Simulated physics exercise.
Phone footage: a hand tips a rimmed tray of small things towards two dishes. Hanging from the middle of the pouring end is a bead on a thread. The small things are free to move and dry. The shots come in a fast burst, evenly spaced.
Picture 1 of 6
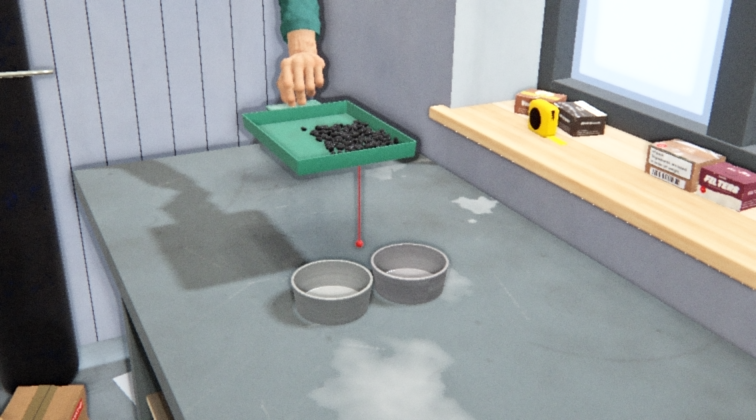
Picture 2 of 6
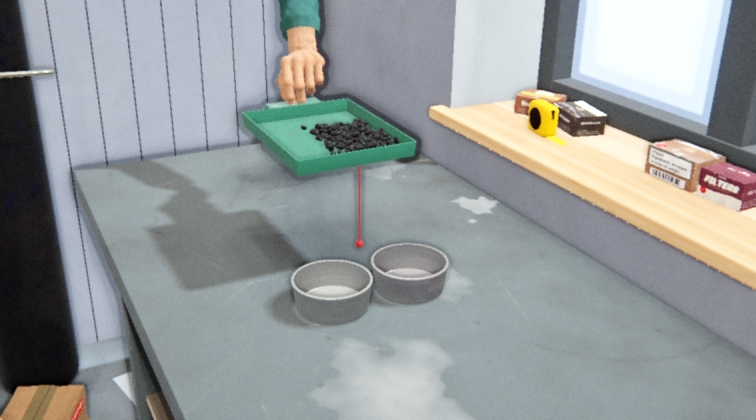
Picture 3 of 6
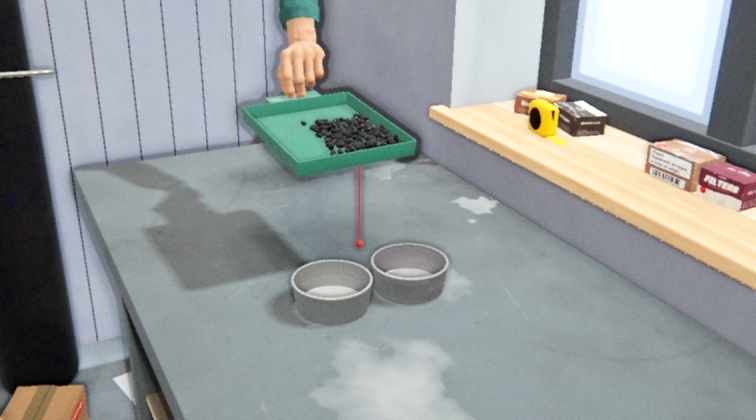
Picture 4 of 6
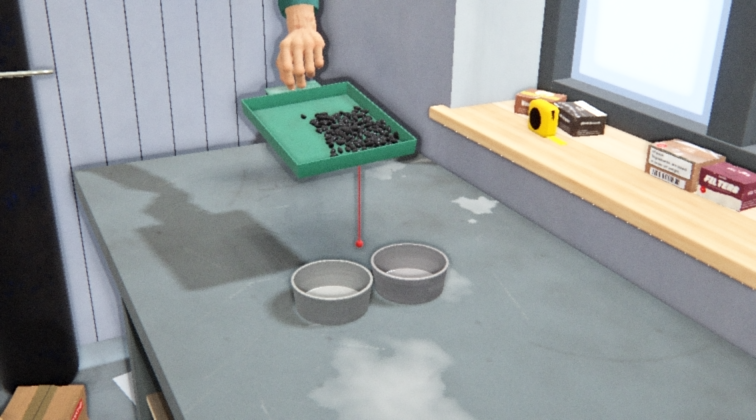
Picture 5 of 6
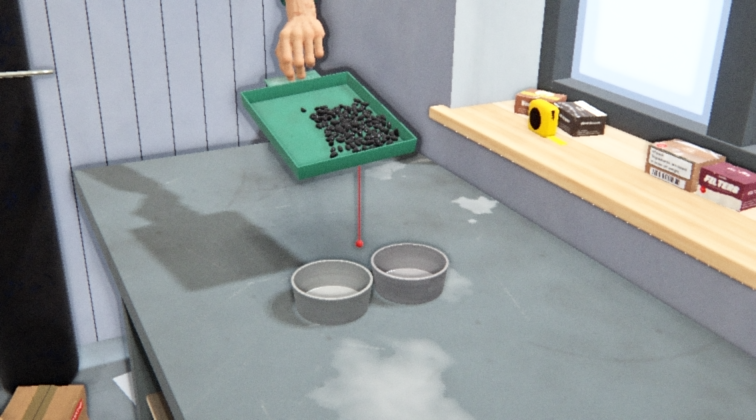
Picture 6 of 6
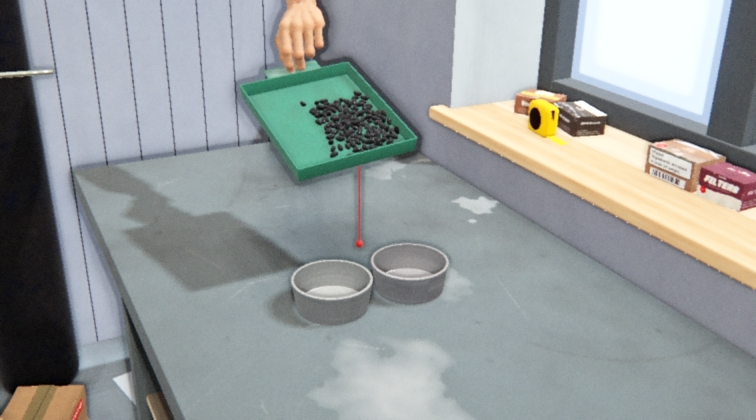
A hand held a green tray of black beans above two round grey dishes on a workbench, then gradually tilted it forward, its left front corner dipping lowest, while the dishes stayed still.
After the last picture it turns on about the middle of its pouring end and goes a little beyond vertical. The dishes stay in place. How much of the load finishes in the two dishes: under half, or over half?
Over half.
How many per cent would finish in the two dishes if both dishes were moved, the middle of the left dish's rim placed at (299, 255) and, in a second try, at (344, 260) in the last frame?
I'd say about 20 percent, followed by about 40 percent.
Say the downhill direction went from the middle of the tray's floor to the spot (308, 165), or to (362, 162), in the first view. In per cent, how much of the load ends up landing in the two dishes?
Roughly 60 per cent, and 80 per cent.
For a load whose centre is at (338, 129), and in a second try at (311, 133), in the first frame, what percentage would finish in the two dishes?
You'd get 80 % the first time and 80 % the second.
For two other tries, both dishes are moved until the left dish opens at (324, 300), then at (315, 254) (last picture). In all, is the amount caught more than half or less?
First try: A minority; second try: A minority.
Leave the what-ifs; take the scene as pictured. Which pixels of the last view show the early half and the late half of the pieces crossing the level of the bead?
(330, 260) first, (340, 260) later.
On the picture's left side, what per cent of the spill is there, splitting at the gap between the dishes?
Estimate: About 70 in every hundred.
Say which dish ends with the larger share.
The one in question is the left-side one.
Soon after the last picture, tray tipped steeply; nearly all on the tray; a stray few in the air.
A little later, tray tipped past a quarter turn; nearly all on the tray; a small part in the left dish; a stray few in the right dish; a stray few outside both; a stray few in the air.
Later still, tray tipped past a quarter turn; about two thirds in the left dish; a small part in the right dish; about a quarter outside both.
At rest, tray tipped past a quarter turn; about two thirds in the left dish; a small part in the right dish; about a quarter outside both.
